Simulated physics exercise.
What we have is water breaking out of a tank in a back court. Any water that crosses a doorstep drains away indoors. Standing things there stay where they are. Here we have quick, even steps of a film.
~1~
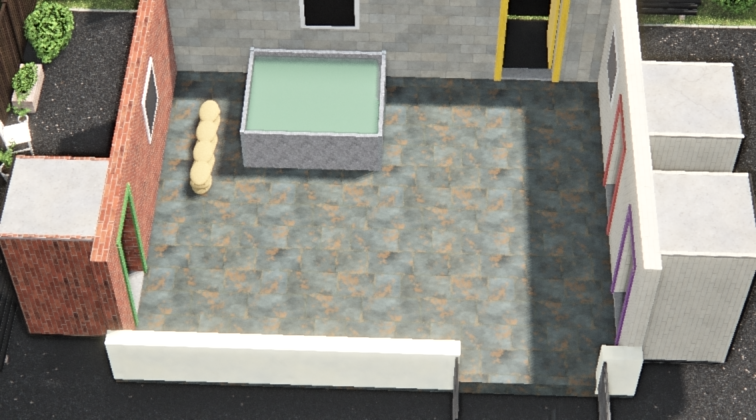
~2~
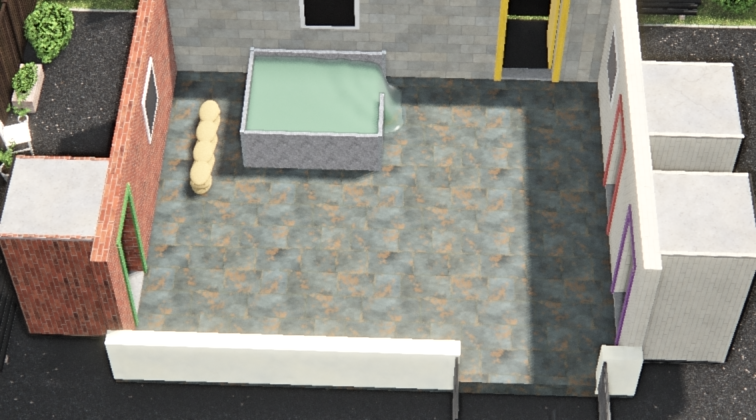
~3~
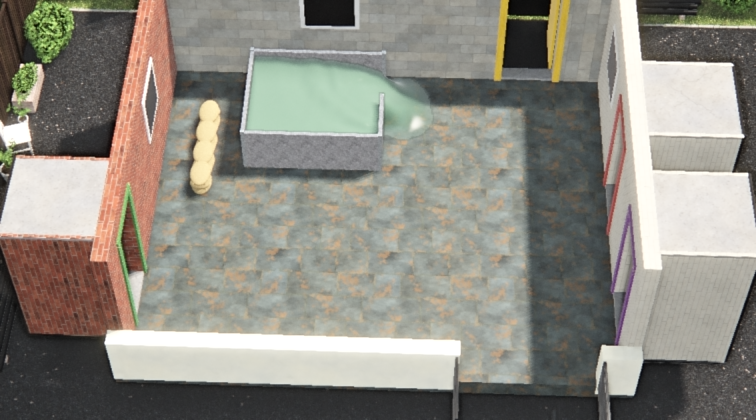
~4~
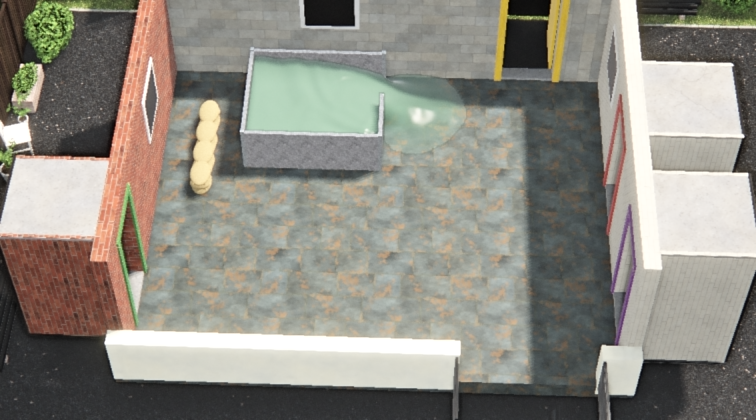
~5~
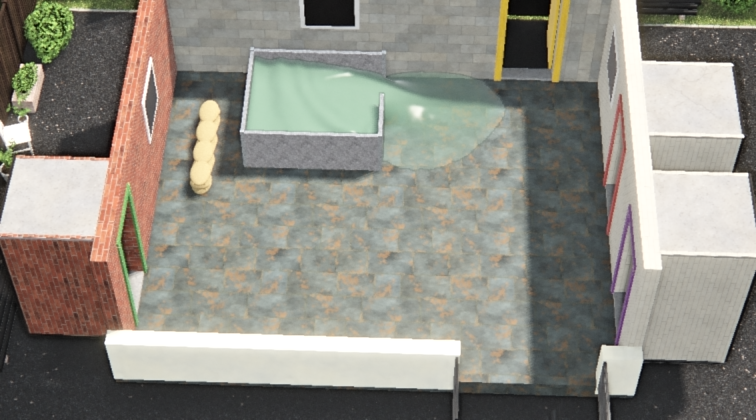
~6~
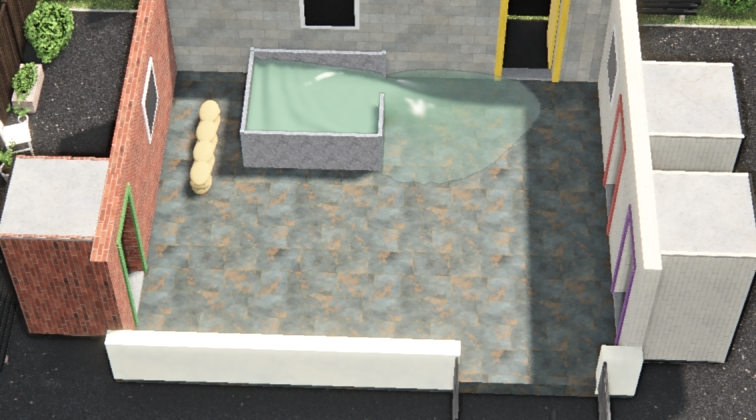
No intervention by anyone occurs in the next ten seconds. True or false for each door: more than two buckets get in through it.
The yellow door: True; the red door: True; the green door: False; the purple door: False.
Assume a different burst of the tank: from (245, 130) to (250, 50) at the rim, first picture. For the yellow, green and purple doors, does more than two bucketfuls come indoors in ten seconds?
In that case the yellow door stays within bounds, the green door breaks the limit and the purple door breaks the limit.
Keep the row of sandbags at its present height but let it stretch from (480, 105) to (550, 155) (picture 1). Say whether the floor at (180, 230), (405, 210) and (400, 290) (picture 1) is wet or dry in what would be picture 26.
Parched, parched, parched.
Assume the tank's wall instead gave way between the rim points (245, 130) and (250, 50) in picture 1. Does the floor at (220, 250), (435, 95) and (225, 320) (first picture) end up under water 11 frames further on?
Taking the points in order: Swamped, unwetted and swamped.
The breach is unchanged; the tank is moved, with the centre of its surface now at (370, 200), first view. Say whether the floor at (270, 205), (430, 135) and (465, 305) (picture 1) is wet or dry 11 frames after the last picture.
In the order asked: Not reached, not reached, not reached.
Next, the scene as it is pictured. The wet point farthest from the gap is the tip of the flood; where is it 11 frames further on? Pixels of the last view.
Somewhere about (607, 257).
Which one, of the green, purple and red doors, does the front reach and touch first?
That would be the door marked red.
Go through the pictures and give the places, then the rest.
The first picture shows still water in the open tank at (315, 95).
In the second picture, the front is at (392, 130), out from the gap at (381, 98).
In the third picture, the front is at (427, 123), out from the gap at (381, 99).
In the fourth picture, the front is at (462, 116), out from the gap at (381, 99).
In the fifth picture, water pours out at (381, 99) and has run to (500, 107).
In the sixth picture, water pours out at (381, 99) and has run to (534, 100).
A moment on, water covers 25 % of the floor; the yellow door under two buckets in, the red door not reached, the green door not reached, the purple door not reached.
Next, water covers 25 % of the floor; the yellow door under two buckets in, the red door under two buckets in, the green door not reached, the purple door not reached.
Then, water covers 40 % of the floor; the yellow door over two buckets in, the red door over two buckets in, the green door not reached, the purple door wet at the sill, nothing in.
Later, water covers 60 % of the floor; the yellow door far over two buckets in, the red door over two buckets in, the green door not reached, the purple door under two buckets in.
In the end, water covers 75 % of the floor; the yellow door far over two buckets in, the red door far over two buckets in, the green door wet at the sill, nothing in, the purple door under two buckets in.
